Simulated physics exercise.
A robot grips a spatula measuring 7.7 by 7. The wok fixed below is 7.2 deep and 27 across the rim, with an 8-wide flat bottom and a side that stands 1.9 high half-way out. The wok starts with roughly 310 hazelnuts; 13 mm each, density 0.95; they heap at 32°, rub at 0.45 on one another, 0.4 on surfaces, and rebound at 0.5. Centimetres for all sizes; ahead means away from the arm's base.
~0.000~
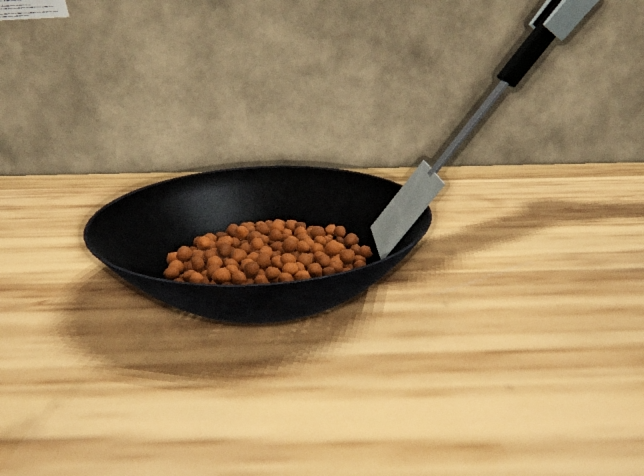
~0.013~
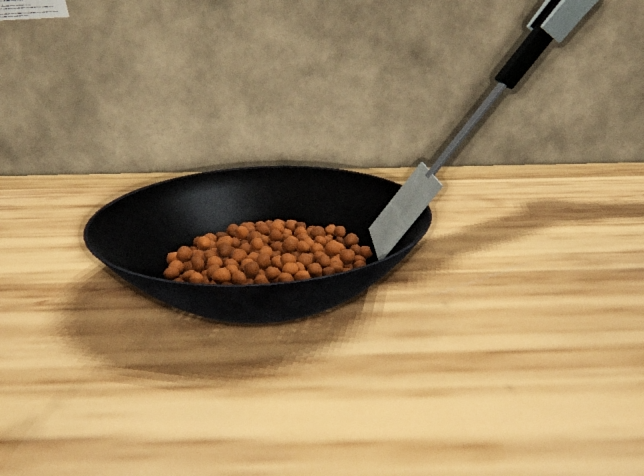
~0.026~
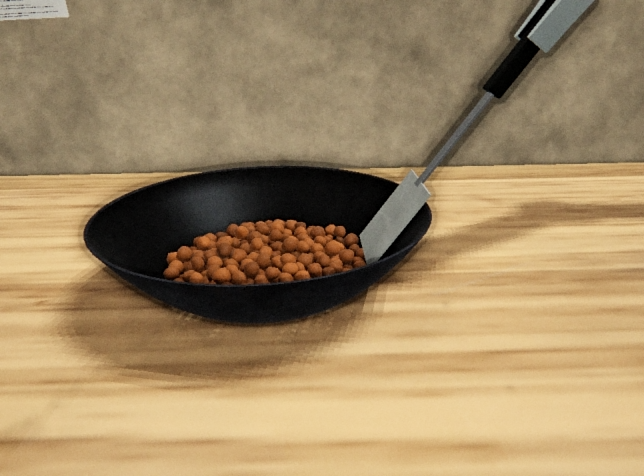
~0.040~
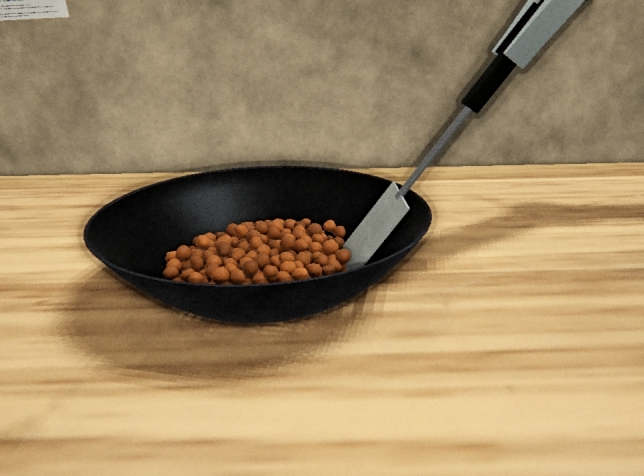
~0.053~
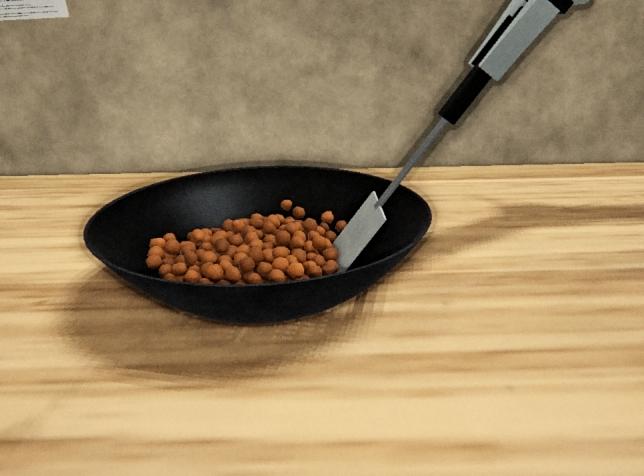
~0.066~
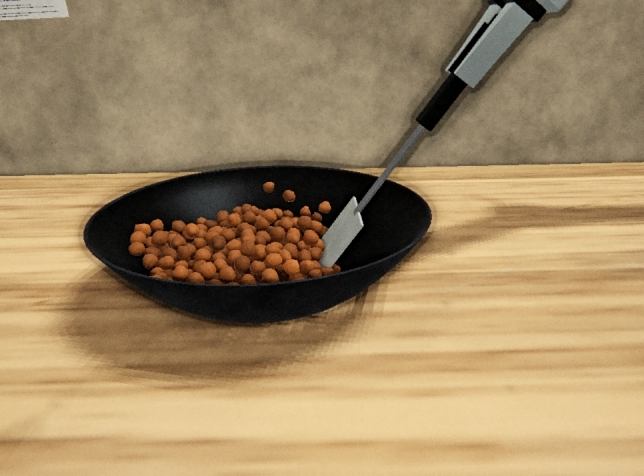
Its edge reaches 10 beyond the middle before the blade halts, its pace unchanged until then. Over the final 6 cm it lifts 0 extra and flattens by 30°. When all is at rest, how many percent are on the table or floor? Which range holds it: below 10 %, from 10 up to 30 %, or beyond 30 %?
The range beyond 30 %.
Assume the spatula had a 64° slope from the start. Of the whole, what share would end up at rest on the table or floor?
50 %.
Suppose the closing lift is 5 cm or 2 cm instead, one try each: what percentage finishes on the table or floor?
It works out to some 45 per cent for the first setting and some 50 per cent for the second.
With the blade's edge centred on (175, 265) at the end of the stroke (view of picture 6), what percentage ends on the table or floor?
Close to 30 per cent finishes on the table or floor.
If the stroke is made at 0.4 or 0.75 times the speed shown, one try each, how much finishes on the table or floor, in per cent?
Try one about 10 %, try two about 35 %.
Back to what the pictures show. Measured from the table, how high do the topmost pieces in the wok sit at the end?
About 7.0 cm above the table.
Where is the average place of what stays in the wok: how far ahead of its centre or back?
Roughly 3.5 cm ahead of the centre.
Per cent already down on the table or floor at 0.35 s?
About 10 per cent.
By 0.10 s, sloping 54°, highest piece 9 above the table; 312 in the wok, 1 on the blade or in flight.
By 0.13 s, sloping 47°, highest piece 12 above the table; 305 in the wok, 8 on the blade or in flight.
By 0.35 s, sloping 24°, highest piece 16 above the table; 176 in the wok, 24 on the table or floor, 113 on the blade or in flight.
By 1.40 s, sloping 24°, highest piece 8 above the table; 174 in the wok, 139 on the table or floor.
Final count, 174 in the wok, 139 on the table or floor. That is 44 % on the table or floor.
